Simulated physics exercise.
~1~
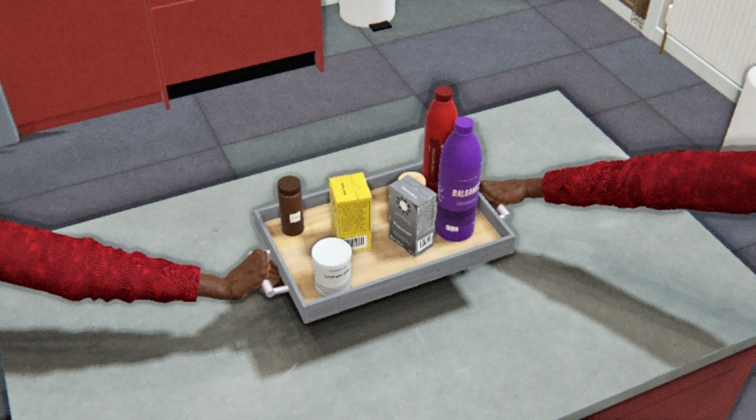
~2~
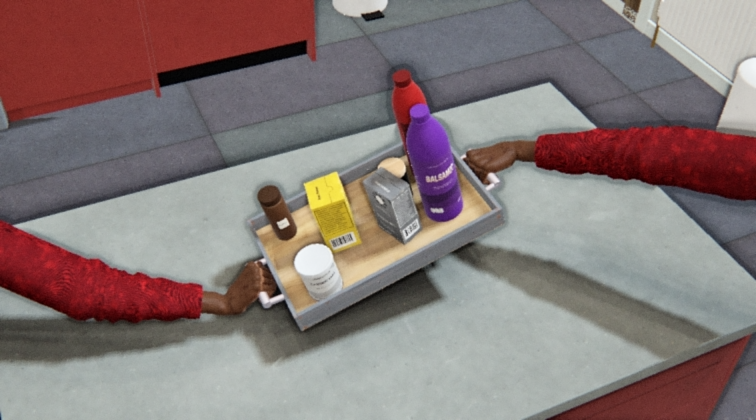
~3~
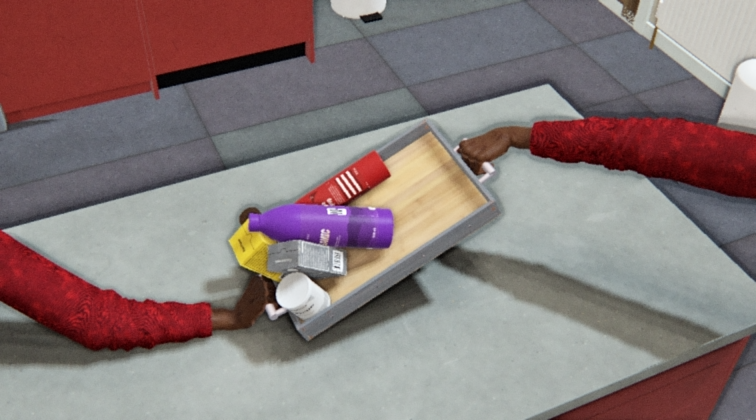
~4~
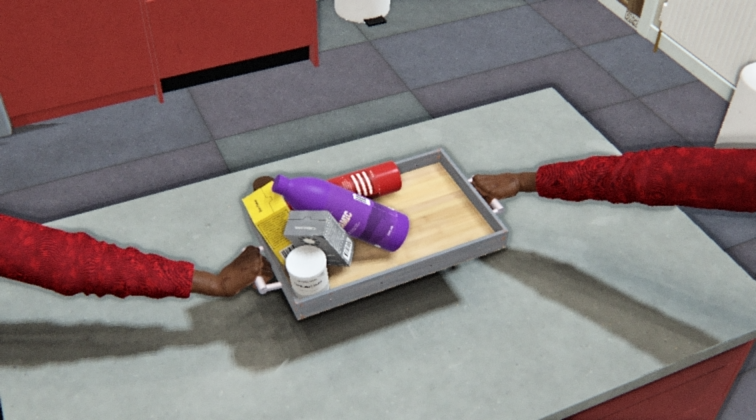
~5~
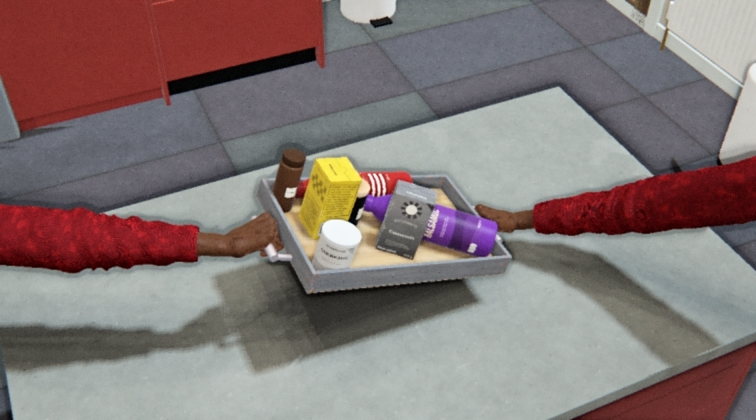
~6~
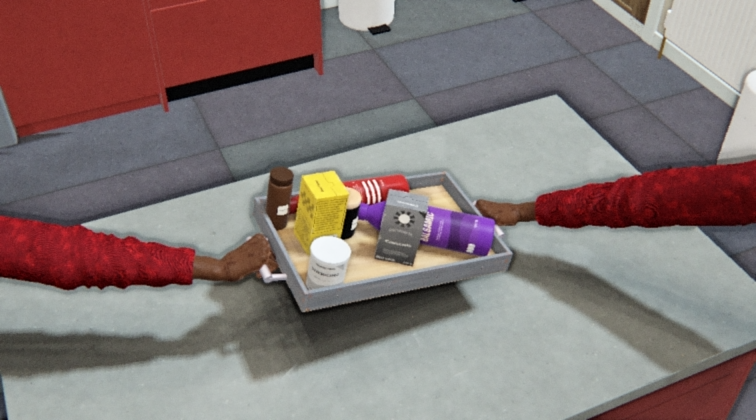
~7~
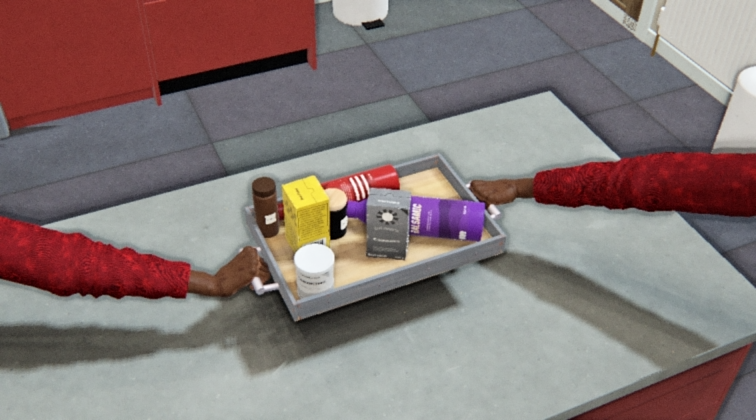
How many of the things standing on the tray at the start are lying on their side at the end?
Two of them end up lying on their side, the purple bottle and the red bottle.
